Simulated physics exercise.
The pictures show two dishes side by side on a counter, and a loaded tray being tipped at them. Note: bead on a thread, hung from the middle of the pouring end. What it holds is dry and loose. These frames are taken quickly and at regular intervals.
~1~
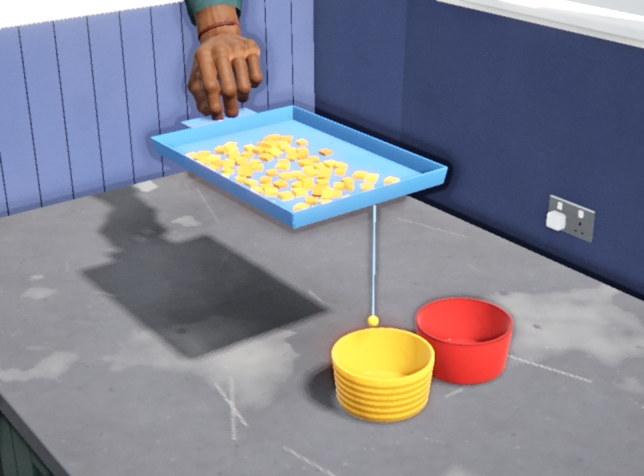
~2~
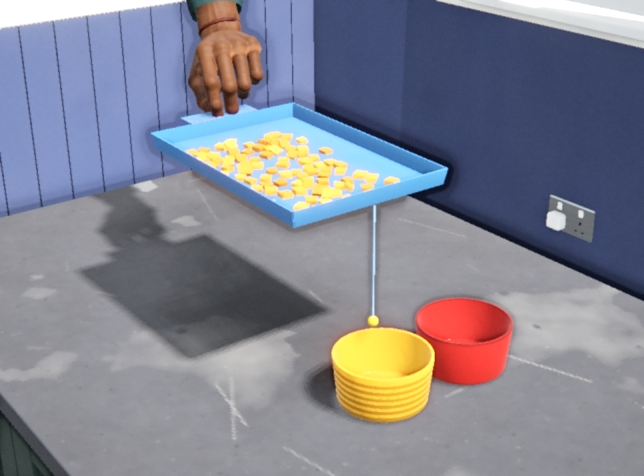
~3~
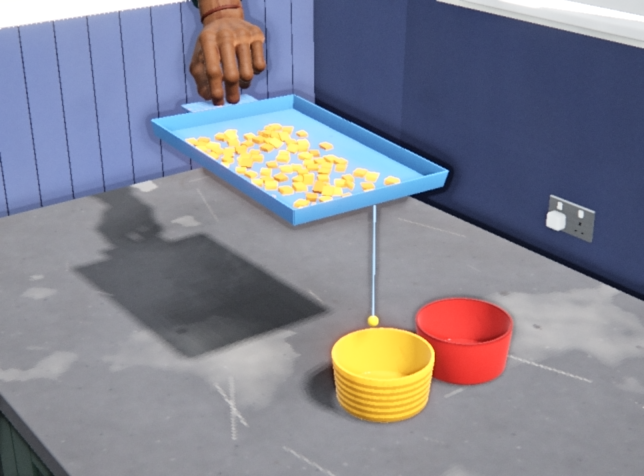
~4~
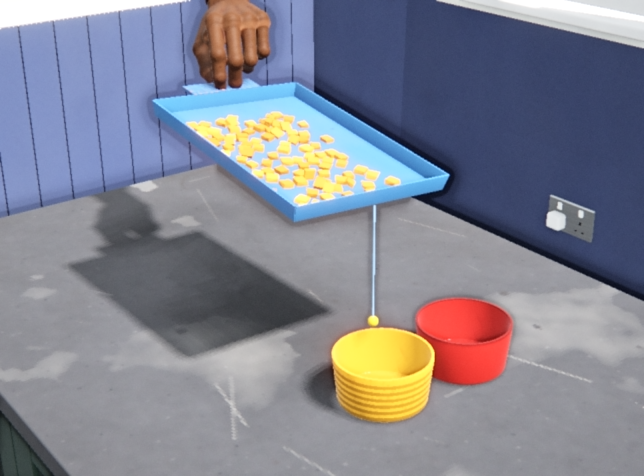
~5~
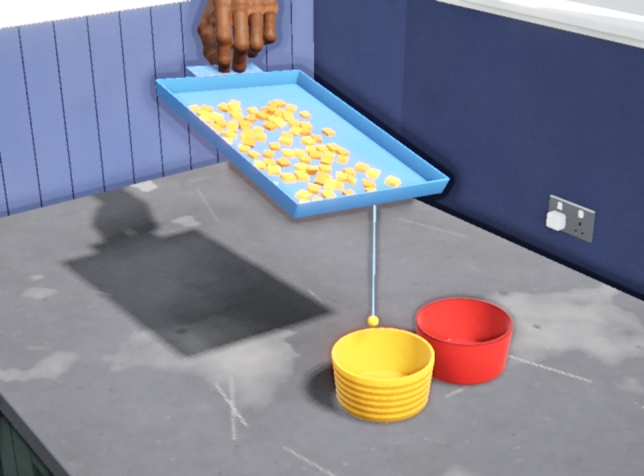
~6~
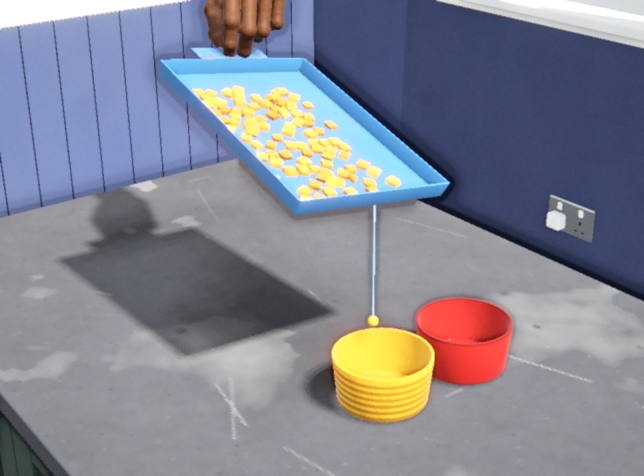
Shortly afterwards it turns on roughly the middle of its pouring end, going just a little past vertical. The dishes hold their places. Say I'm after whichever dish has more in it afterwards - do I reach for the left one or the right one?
Reach for the right one.
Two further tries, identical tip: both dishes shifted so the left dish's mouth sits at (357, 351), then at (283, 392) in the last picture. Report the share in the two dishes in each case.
First case 90 in a hundred, second case 0 in a hundred.
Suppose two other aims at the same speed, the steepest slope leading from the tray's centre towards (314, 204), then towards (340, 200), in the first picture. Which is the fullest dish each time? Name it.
Results - the dish on the left side first, the dish on the left side second.
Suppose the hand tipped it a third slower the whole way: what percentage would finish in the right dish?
Roughly 60 percent.
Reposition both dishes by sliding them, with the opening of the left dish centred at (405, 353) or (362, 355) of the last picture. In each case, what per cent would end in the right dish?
Around 20 and then 80 per cent.
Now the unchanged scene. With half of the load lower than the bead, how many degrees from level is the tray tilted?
Close to 110 degrees, I reckon.
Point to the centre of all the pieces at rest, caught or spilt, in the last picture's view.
(448, 356).
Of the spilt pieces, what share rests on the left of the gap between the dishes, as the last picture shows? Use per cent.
I reckon around 60 per cent.
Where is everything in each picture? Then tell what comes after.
The first picture shows corners of the pouring end near (294, 211) and (443, 167), level; middle of the load near (283, 167), small crackers; left dish near (416, 393); right dish near (497, 357); bead on its thread near (373, 321).
The second picture shows corners of the pouring end near (294, 210) and (444, 168), level; middle of the load near (283, 165).
The third picture shows corners of the pouring end near (295, 208) and (444, 170), tipped barely, lowest at the right corner; middle of the load near (283, 159).
The fourth picture shows corners of the pouring end near (297, 205) and (445, 174), tipped a little, lowest at the right corner; middle of the load near (284, 150).
The fifth picture shows corners of the pouring end near (299, 202) and (445, 178), tipped a little, lowest at the right corner; middle of the load near (286, 141).
The sixth picture shows corners of the pouring end near (301, 199) and (446, 182), tipped clearly, lowest at the right corner; middle of the load near (288, 132); left dish near (416, 393); right dish near (497, 357).
Shortly afterwards, tray tipped steeply; the whole lot on the tray.
Next, tray tipped right over; the bulk on the tray; a little in the right dish; only a few outside both; a little in the air.
Some moments later, tray tipped past a quarter turn; a little in the left dish; near half in the right dish; near a third outside both.
In the end, tray tipped past a quarter turn; a little in the left dish; near half in the right dish; near a third outside both.
